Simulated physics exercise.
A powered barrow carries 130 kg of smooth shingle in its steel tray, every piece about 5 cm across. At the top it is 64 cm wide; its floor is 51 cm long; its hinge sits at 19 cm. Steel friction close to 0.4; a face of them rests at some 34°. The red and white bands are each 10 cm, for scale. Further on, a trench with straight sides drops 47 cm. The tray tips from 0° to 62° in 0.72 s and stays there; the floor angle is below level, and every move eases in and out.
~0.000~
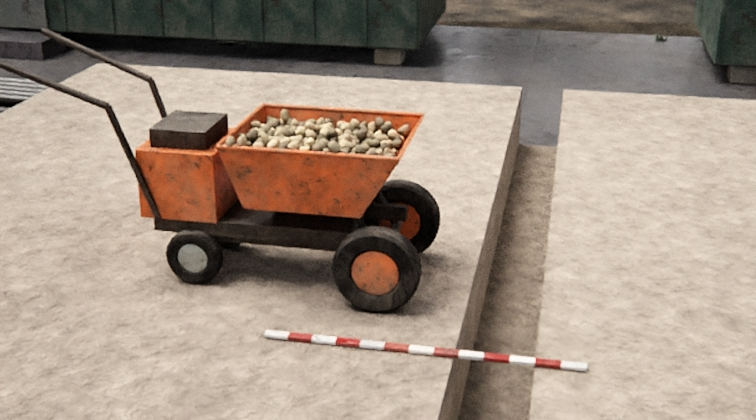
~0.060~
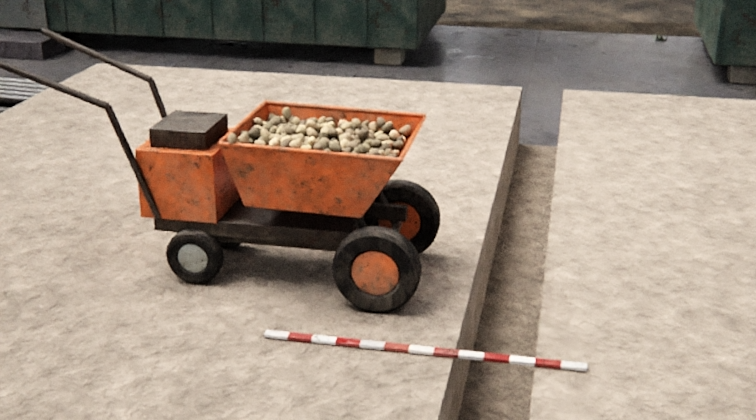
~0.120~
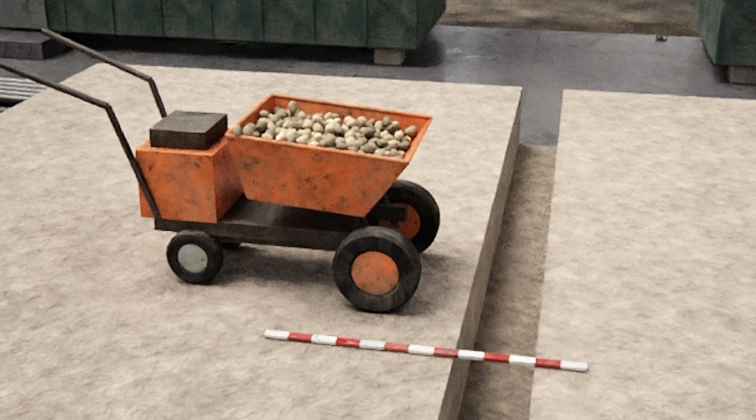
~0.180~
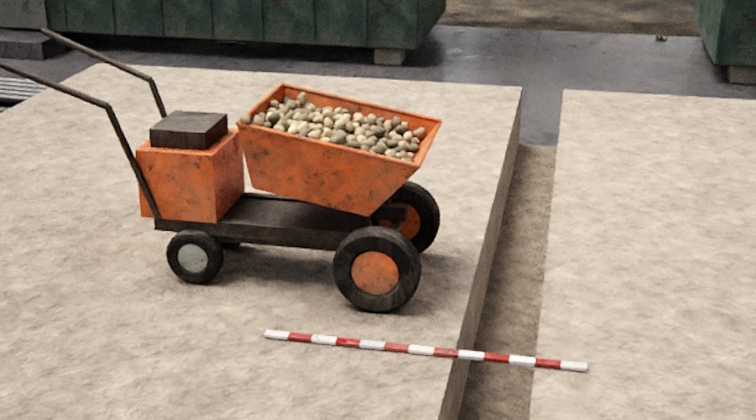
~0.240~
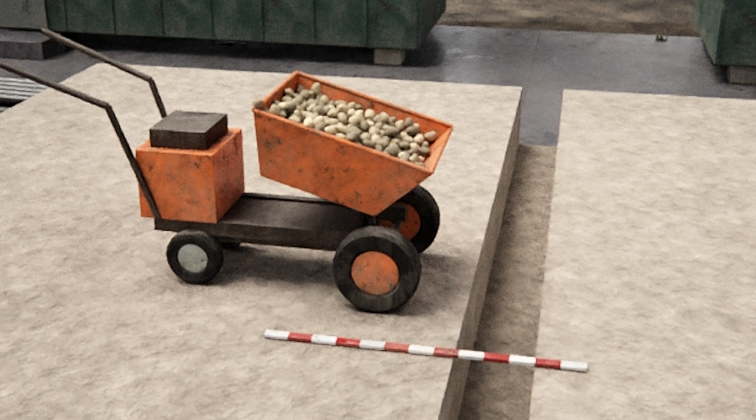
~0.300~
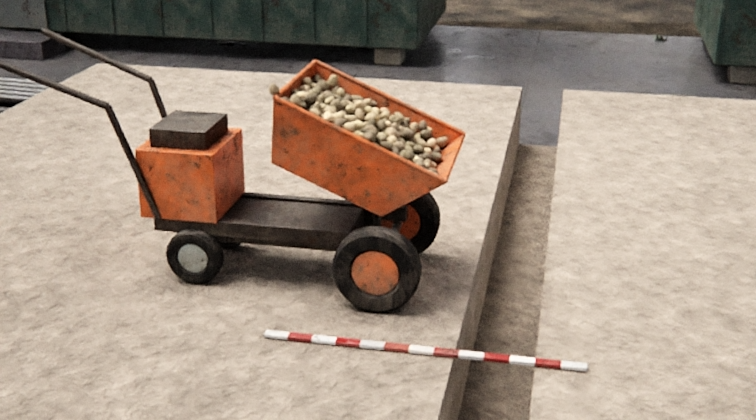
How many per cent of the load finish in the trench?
About 32 per cent.
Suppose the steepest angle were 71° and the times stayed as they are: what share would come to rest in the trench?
Some 40 in a hundred, I'd say.
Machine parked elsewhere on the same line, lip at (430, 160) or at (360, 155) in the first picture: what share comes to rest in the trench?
Roughly 15 in a hundred, then 55 in a hundred.
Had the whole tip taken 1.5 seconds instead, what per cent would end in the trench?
Estimate: About 45 %.
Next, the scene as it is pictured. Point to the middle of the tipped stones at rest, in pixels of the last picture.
(569, 295).
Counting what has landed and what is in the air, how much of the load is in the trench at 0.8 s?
By that moment, roughly 10 per cent of the load.
After 0.5 s the floor is at 52°; 100 % in the tray; the foremost stones are at (481, 199).
After 0.8 s the floor is at 62°; 83 % in the tray, 11 % in the trench, 6 % past the trench; the foremost stones are at (569, 263).
After 1.2 s the floor is at 62°; 43 % in the tray, 12 % in the trench, 45 % past the trench; the foremost stones are at (725, 322).
After 3.1 s the floor is at 62°; 22 % in the tray, 32 % in the trench, 46 % past the trench; the foremost stones are past the picture's edge.
